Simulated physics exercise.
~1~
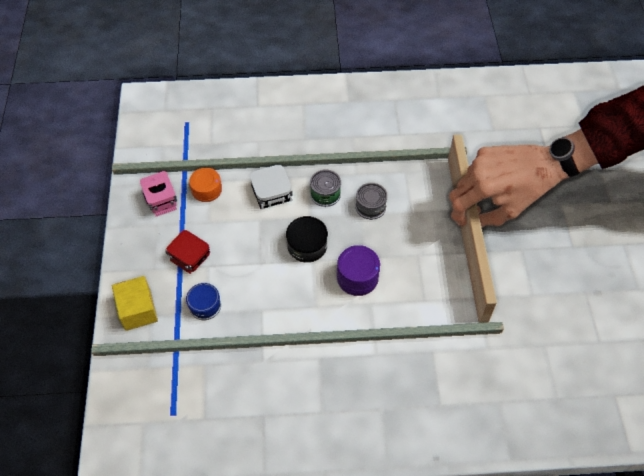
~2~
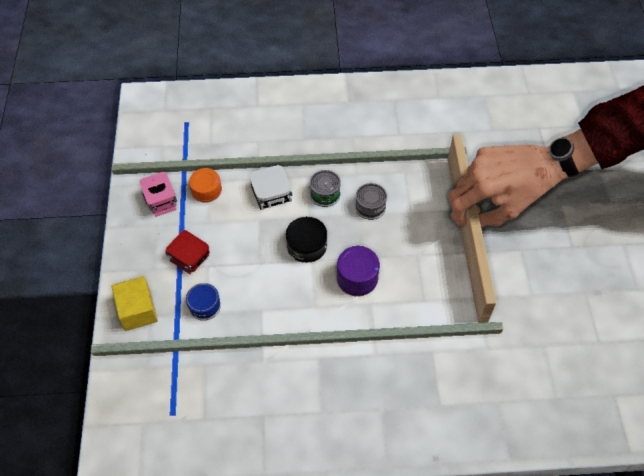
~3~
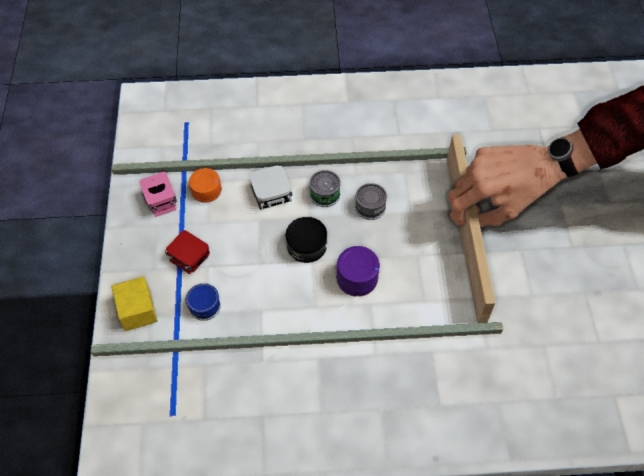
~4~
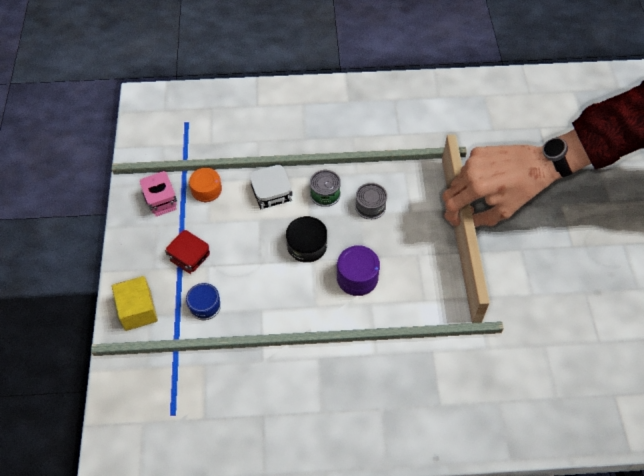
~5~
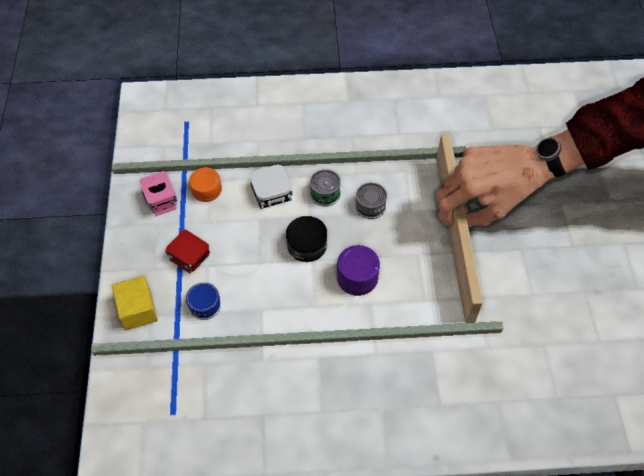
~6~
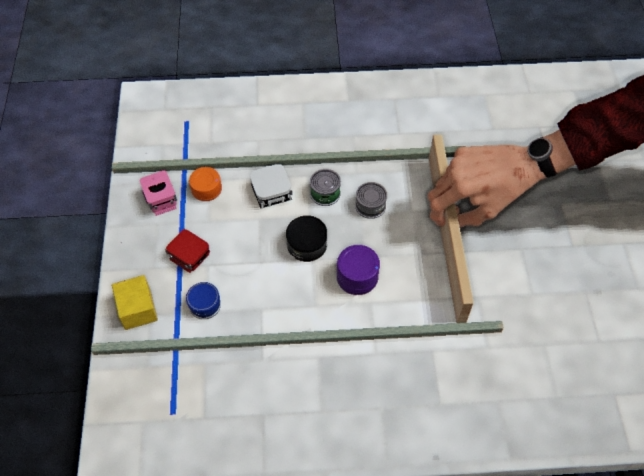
On a pale tiled tabletop, a hand wearing a watch held a wooden board upright between two rails and slid it slightly left toward some scattered colourful pots and blocks, which stayed still.
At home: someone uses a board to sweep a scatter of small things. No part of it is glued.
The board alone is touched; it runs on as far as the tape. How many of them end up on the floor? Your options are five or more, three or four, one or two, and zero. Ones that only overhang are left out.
My pick is one or two.
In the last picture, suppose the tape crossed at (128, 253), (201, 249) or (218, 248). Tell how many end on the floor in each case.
Try 1: 5; try 2: 0; try 3: 0.
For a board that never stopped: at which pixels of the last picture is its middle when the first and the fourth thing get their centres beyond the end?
First roughly (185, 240), later roughly (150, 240).
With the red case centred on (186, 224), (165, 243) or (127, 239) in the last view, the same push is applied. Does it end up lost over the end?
Place by place, it holds its place, holds its place, holds its place.
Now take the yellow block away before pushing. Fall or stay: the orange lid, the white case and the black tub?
In that case the orange lid goes off the edge, the white case stays where it is, the black tub stays where it is.
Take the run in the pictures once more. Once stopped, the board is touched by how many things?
Contact count: 5.
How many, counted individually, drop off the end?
That totals 1.
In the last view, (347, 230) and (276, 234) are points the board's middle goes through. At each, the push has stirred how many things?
Up to then 3, and up to the other point 6.
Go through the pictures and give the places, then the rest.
The first picture shows yellow block (135, 303); pink case (159, 194); red case (189, 252); board (470, 225); tape (181, 251).
The second picture shows pink case (159, 195); blue pot (204, 302).
The third picture shows red case (189, 253); green pot (325, 189).
The fourth picture shows yellow block (135, 303); grey pot (371, 201).
The fifth picture shows pink case (159, 194); board (457, 225).
The sixth picture shows yellow block (135, 303); pink case (159, 193); red case (189, 252); board (449, 225); tape (181, 250).
Soon after, none off yet; yellow block at rest near (135, 303); pink case at rest near (159, 193); red case at rest near (189, 252).
After that, none off yet; yellow block at rest near (135, 303); pink case displaced about its own width near (138, 202); red case displaced about its own width near (167, 255).
In the end, the number that fall off is one or two; gone, orange lid.
